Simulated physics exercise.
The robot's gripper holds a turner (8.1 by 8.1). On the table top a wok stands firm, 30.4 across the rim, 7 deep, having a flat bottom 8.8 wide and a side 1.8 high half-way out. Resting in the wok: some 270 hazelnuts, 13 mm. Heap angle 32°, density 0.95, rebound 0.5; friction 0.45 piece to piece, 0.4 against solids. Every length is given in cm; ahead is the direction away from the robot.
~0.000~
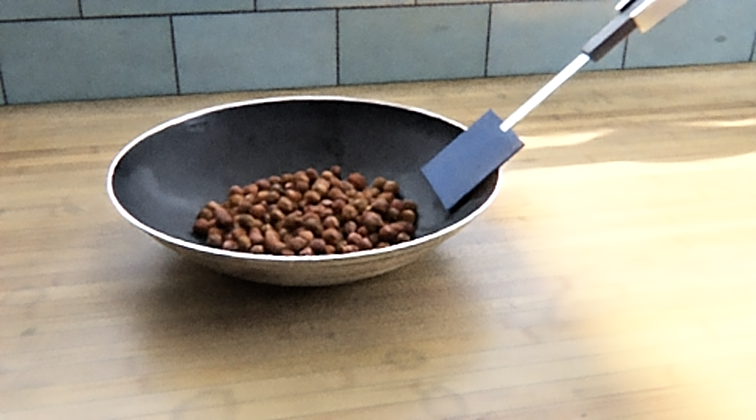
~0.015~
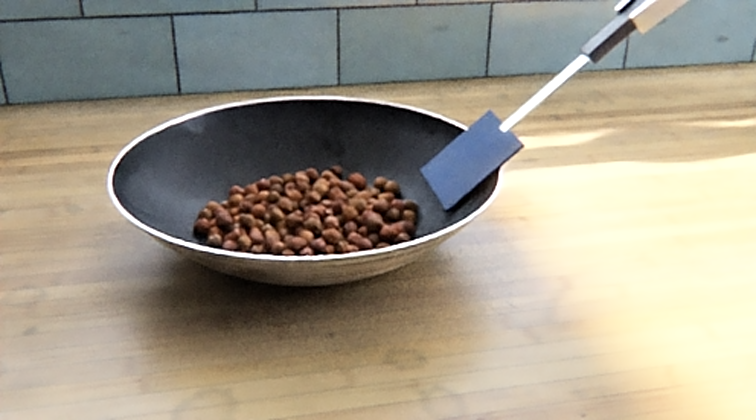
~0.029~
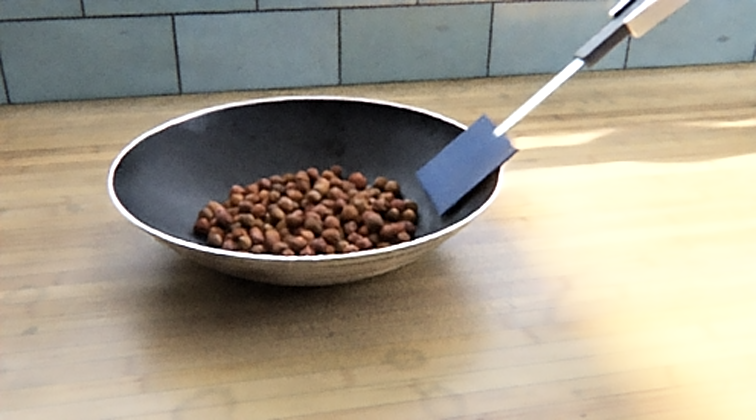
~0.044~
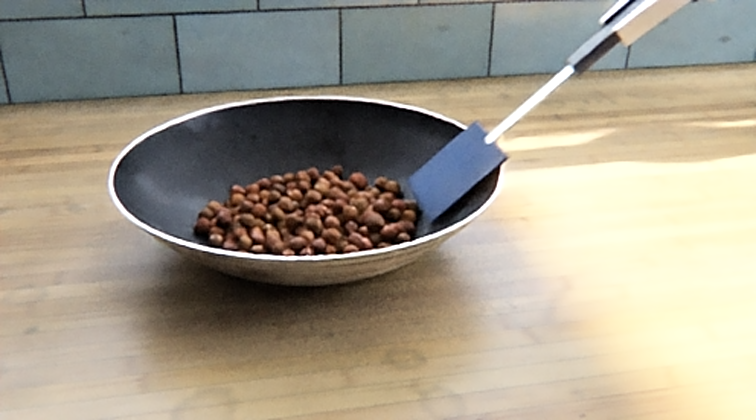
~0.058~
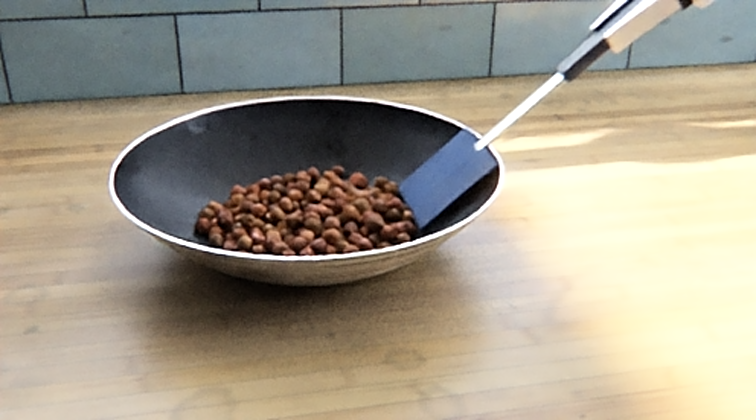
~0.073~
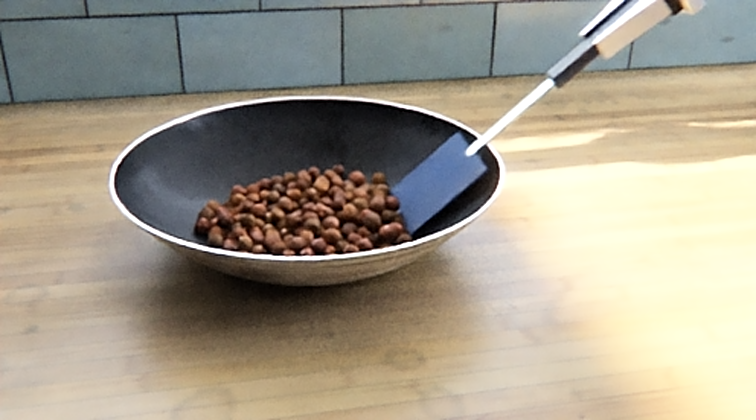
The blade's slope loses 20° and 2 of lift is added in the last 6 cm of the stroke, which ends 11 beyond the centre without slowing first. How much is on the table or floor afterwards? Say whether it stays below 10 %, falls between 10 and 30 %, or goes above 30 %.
It falls between 10 and 30 %.
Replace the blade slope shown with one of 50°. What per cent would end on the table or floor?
Result, estimated: 15 %.
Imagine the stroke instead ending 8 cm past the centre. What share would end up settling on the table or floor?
0 %, roughly.
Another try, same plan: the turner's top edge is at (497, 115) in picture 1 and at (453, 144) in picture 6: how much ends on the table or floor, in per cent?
My guess would be close to 20 per cent.
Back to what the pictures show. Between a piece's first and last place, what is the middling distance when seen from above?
I'd guess close to 5 centimetres.
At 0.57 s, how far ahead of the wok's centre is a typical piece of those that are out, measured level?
About 20 cm.
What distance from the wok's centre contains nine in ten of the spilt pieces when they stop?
It comes to about 35 cm.
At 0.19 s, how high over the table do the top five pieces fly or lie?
Around 4 cm above the table.
After 0.19 s, sloping 41°, highest piece 5 above the table; 273 in the wok.
After 0.31 s, sloping 36°, highest piece 6 above the table; 273 in the wok.
After 0.57 s, sloping 21°, highest piece 8 above the table; 221 in the wok, 41 on the table or floor, 11 on the blade or in flight.
After 1.62 s, sloping 21°, highest piece 7 above the table; 221 in the wok, 52 on the table or floor.
At rest, 221 in the wok, 52 on the table or floor. That is 19 % on the table or floor.
